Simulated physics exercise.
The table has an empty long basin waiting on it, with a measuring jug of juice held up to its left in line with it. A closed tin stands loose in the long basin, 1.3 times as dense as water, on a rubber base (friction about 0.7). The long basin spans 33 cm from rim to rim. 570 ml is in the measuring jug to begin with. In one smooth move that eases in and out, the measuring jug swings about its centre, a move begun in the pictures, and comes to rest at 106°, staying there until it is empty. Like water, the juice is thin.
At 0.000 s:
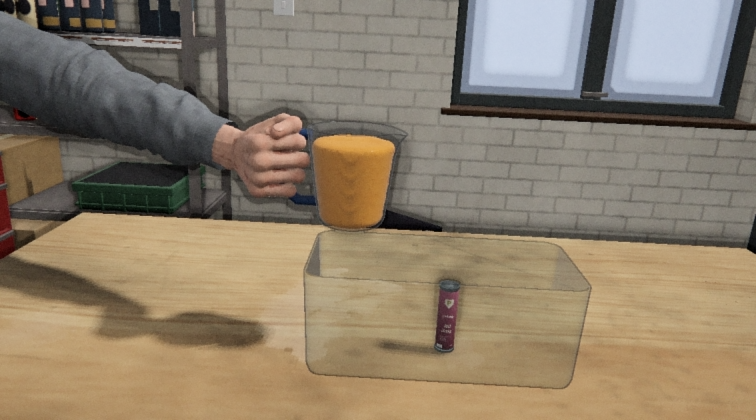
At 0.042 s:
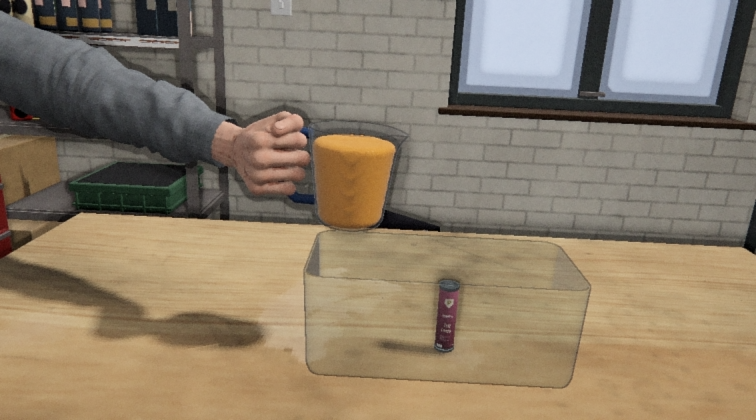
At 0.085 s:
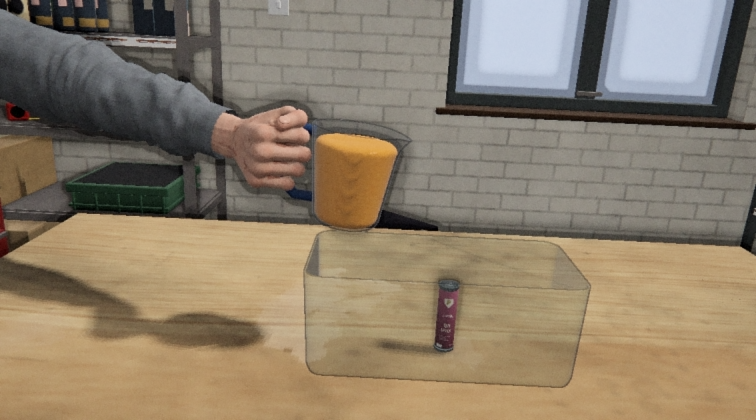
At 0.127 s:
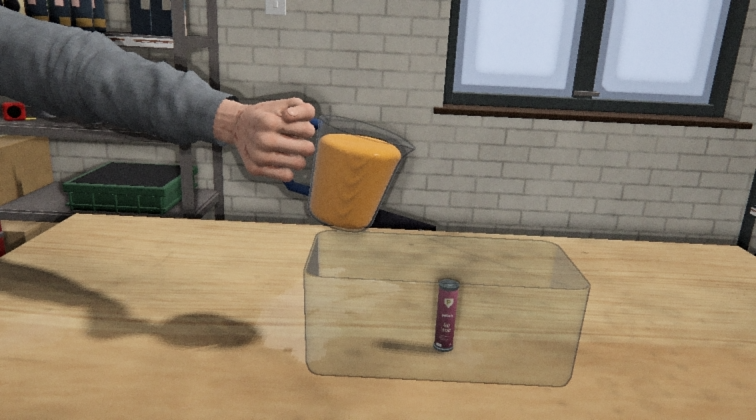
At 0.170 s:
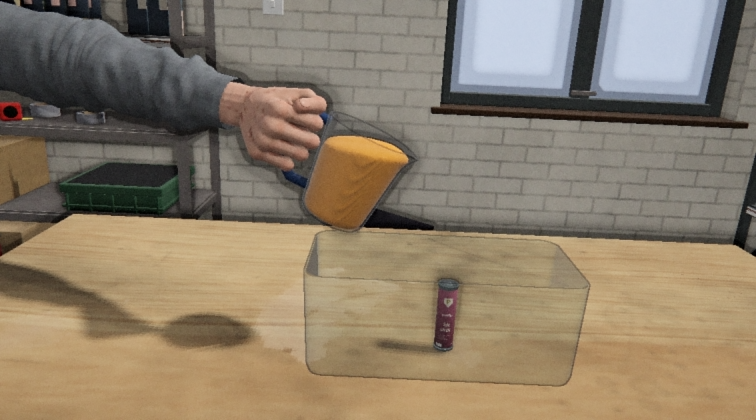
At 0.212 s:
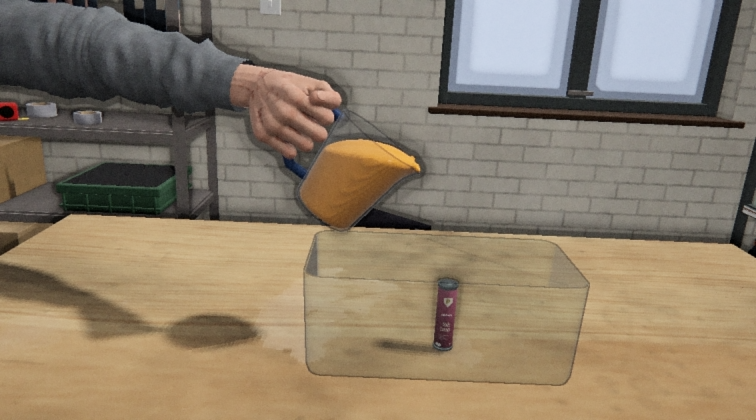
In a brick-walled workshop, a hand tilts a jug of orange juice rightward above a clear basin holding a small tin.
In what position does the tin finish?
It finishes knocked over.
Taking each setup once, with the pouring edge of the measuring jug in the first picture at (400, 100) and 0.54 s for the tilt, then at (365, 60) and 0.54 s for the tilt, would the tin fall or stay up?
In the first try it comes down; in the second it comes down.
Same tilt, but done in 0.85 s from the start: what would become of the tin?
Well, the tin simply tips.
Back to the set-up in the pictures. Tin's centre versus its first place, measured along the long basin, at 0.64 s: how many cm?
About 3 cm.
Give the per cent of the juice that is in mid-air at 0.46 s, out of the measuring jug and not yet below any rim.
Estimate: About 20 % of all of it.
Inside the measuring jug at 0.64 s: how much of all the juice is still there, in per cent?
Roughly 9 per cent.
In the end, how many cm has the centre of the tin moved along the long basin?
9.0 cm.
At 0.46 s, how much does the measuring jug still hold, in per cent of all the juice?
Close to 46 in a hundred.
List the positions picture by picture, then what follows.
It leans 0°; its right rim is at (408, 133); the juice meets the walls at (313, 140) and (395, 144); the long basin's rim runs from (312, 252) to (574, 267); the tin's top is at (450, 288), in the first frame.
It leans 2°; its right rim is at (409, 134); the juice meets the walls at (314, 139) and (396, 145), in the second frame.
It leans 6°; its right rim is at (412, 139); the juice meets the walls at (316, 137) and (398, 147), in the third frame.
It leans 14°; its right rim is at (416, 147); the juice meets the walls at (320, 137) and (402, 149), in the fourth frame.
It leans 24°; its right rim is at (419, 158); the juice meets the walls at (323, 144) and (410, 154), in the fifth frame.
It leans 35°; its right rim is at (421, 172); the juice meets the walls at (316, 158) and (420, 165); 1 per cent is over the edge, in the sixth frame.
Then, 0.46 s in, the tilt is 100° and 47 per cent is still to pour; the tin stands where it began.
Then, 0.64 s in, the tilt is 106° and 9 per cent is still to pour; the tin leans 4°.
Then, 0.83 s in, the tilt is 106° and 0 per cent is still to pour; the tin lies on its side.
Then, 1.04 s in, the tilt is 106° and 0 per cent is still to pour; the tin lies on its side.
Finally, the tin lies on its side.
